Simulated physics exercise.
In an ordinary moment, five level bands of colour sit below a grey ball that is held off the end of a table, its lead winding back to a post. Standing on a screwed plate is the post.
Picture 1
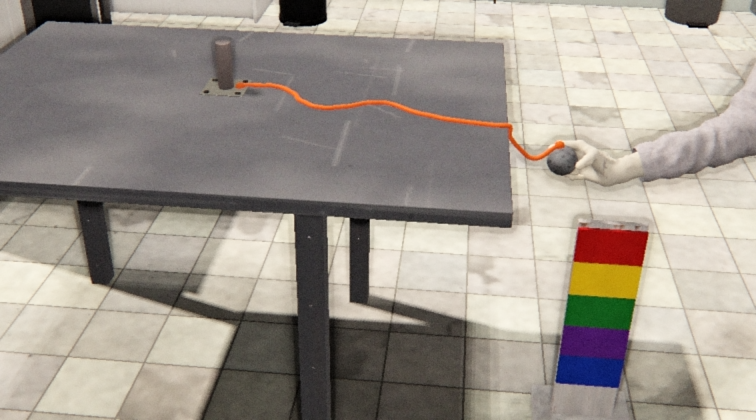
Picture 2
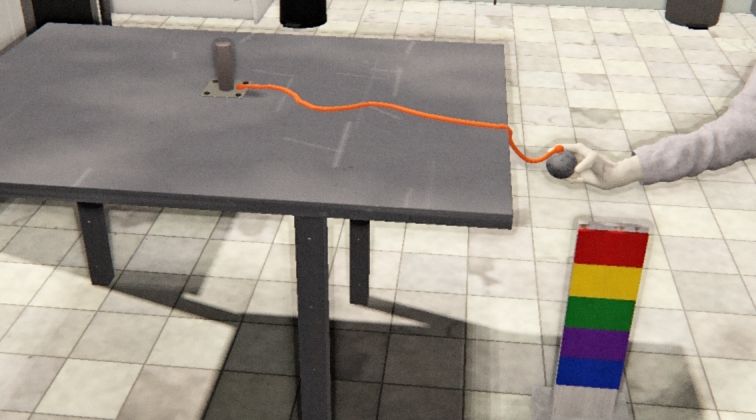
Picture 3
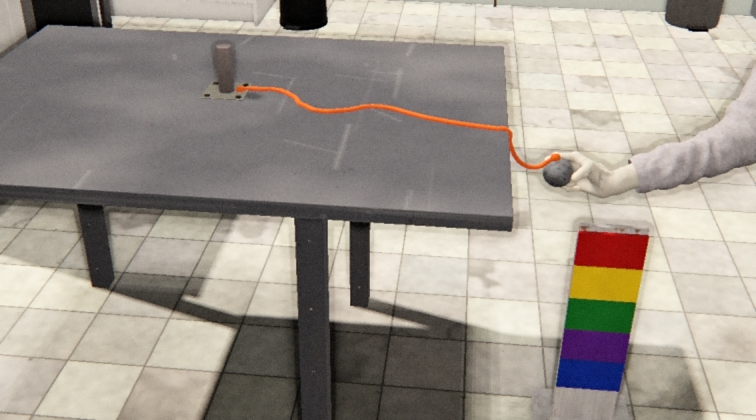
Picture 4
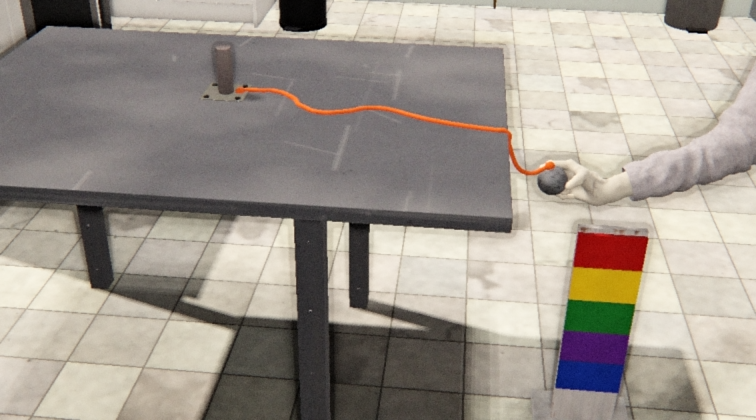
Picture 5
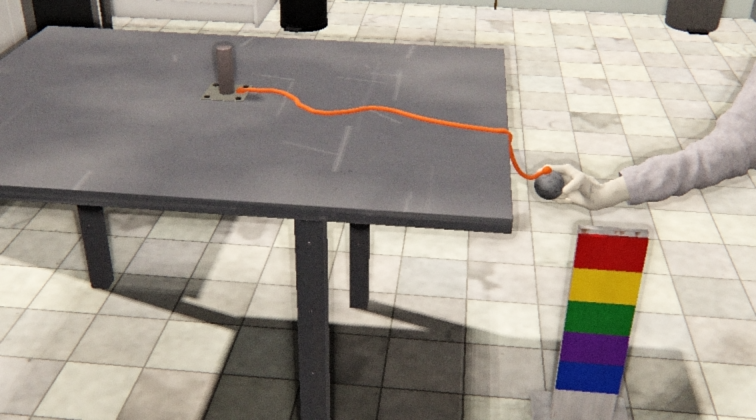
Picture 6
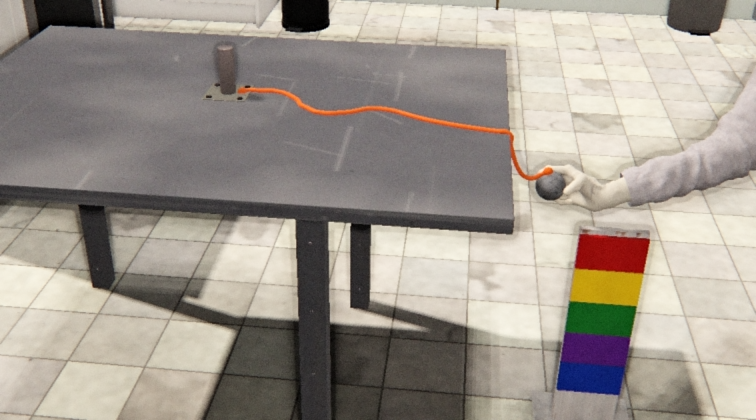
A hand held a grey ball just off the right end of a dark table and lowered it slightly, while its orange cord trailed back across the tabletop to a short post.
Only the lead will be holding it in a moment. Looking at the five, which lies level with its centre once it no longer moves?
The red one lies level with its centre.
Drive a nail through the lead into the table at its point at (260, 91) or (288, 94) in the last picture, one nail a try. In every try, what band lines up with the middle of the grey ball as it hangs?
Red, then red.
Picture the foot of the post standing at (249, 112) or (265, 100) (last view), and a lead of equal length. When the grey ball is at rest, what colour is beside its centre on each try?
It comes out yellow the first time and yellow the second time.
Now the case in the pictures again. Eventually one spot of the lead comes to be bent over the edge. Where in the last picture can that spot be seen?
It is around (479, 129).
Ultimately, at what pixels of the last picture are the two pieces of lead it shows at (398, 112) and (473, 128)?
Near (424, 115) and (505, 126).
Early on, ball near (525, 238); level with red.
Midway, ball near (469, 226); level with red.
Near the end, ball near (487, 236); level with red.
Finally, ball near (492, 236); level with red. Its middle rests at the red band.
